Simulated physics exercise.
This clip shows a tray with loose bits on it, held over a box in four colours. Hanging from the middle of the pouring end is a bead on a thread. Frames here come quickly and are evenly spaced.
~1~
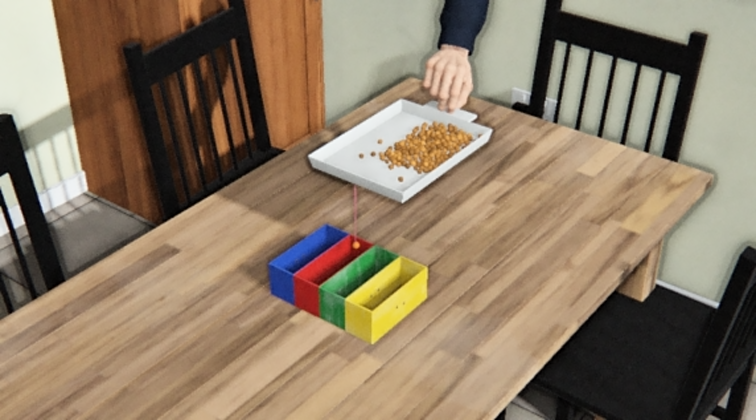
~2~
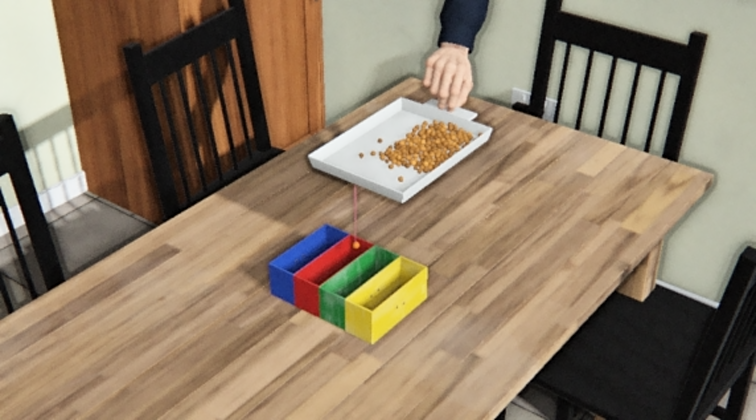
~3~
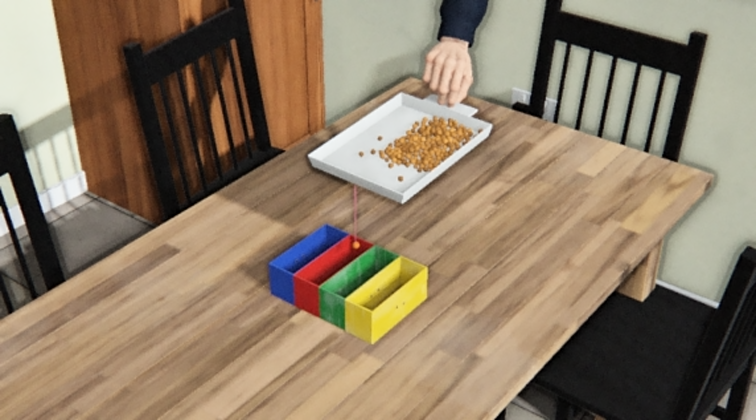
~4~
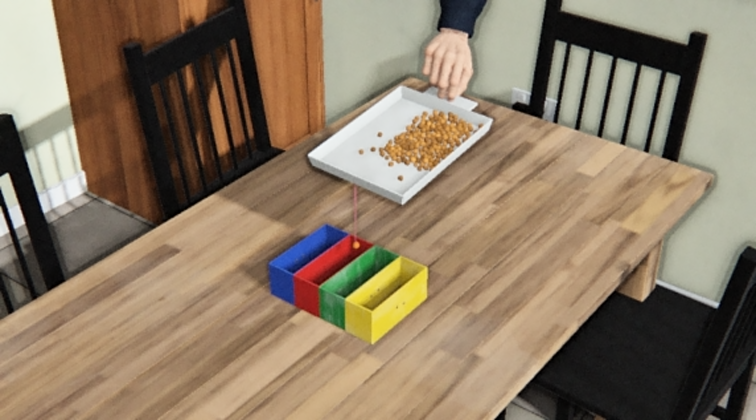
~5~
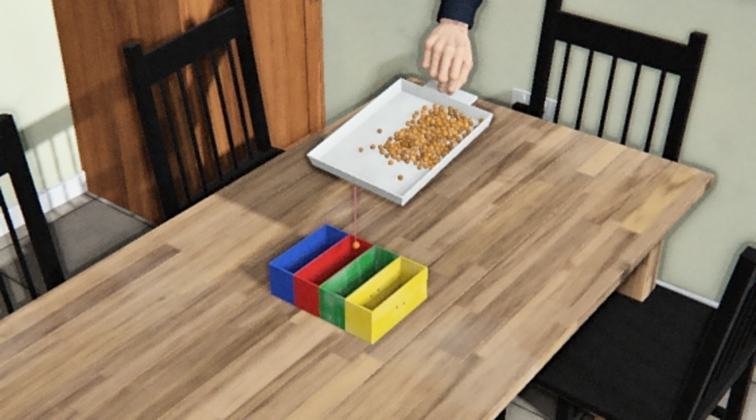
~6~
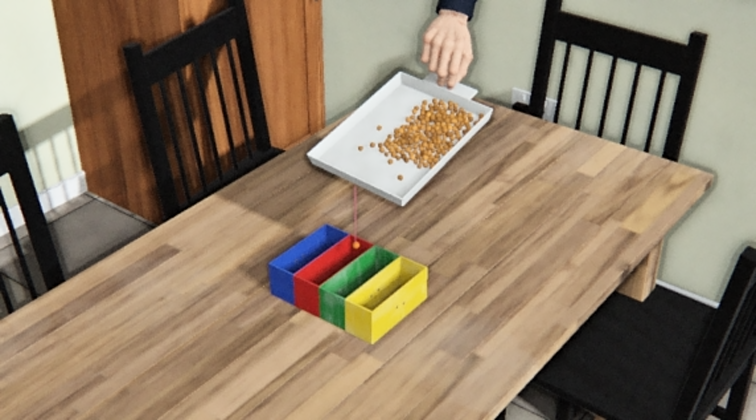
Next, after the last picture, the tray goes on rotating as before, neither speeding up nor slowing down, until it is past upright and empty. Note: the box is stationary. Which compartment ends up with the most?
The yellow one.
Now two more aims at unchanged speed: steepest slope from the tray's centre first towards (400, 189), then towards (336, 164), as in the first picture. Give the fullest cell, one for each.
Case 1 - yellow. Case 2 - blue.
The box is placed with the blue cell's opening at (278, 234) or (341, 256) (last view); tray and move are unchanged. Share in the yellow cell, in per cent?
Roughly 10 per cent, and 10 per cent.
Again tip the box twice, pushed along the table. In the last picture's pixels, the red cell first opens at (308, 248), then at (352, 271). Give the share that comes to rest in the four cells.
20 %, 100 %.
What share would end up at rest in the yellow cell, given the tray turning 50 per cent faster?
It would be around 60 percent.
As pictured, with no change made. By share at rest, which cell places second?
In second place: The cell in green.
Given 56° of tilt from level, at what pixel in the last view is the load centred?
Somewhere around pixel (399, 169) in the last picture.
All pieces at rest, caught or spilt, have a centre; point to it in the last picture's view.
Around (375, 313).
Just after the last frame, tray tipped steeply; almost all on the tray; just a few in the yellow cell; just a few in the green cell; just a few falling or outside the box.
A moment on, tray tipped right over; the larger part on the tray; about a tenth in the yellow cell; just a few in the red cell; roughly a quarter falling or outside the box.
Further on, tray tipped past a quarter turn; roughly two thirds in the yellow cell; roughly a quarter in the green cell; just a few in the red cell; about a tenth falling or outside the box.
When it is over, tray tipped past a quarter turn; roughly two thirds in the yellow cell; roughly a quarter in the green cell; just a few in the red cell; not one in the blue cell; about a tenth outside the box.
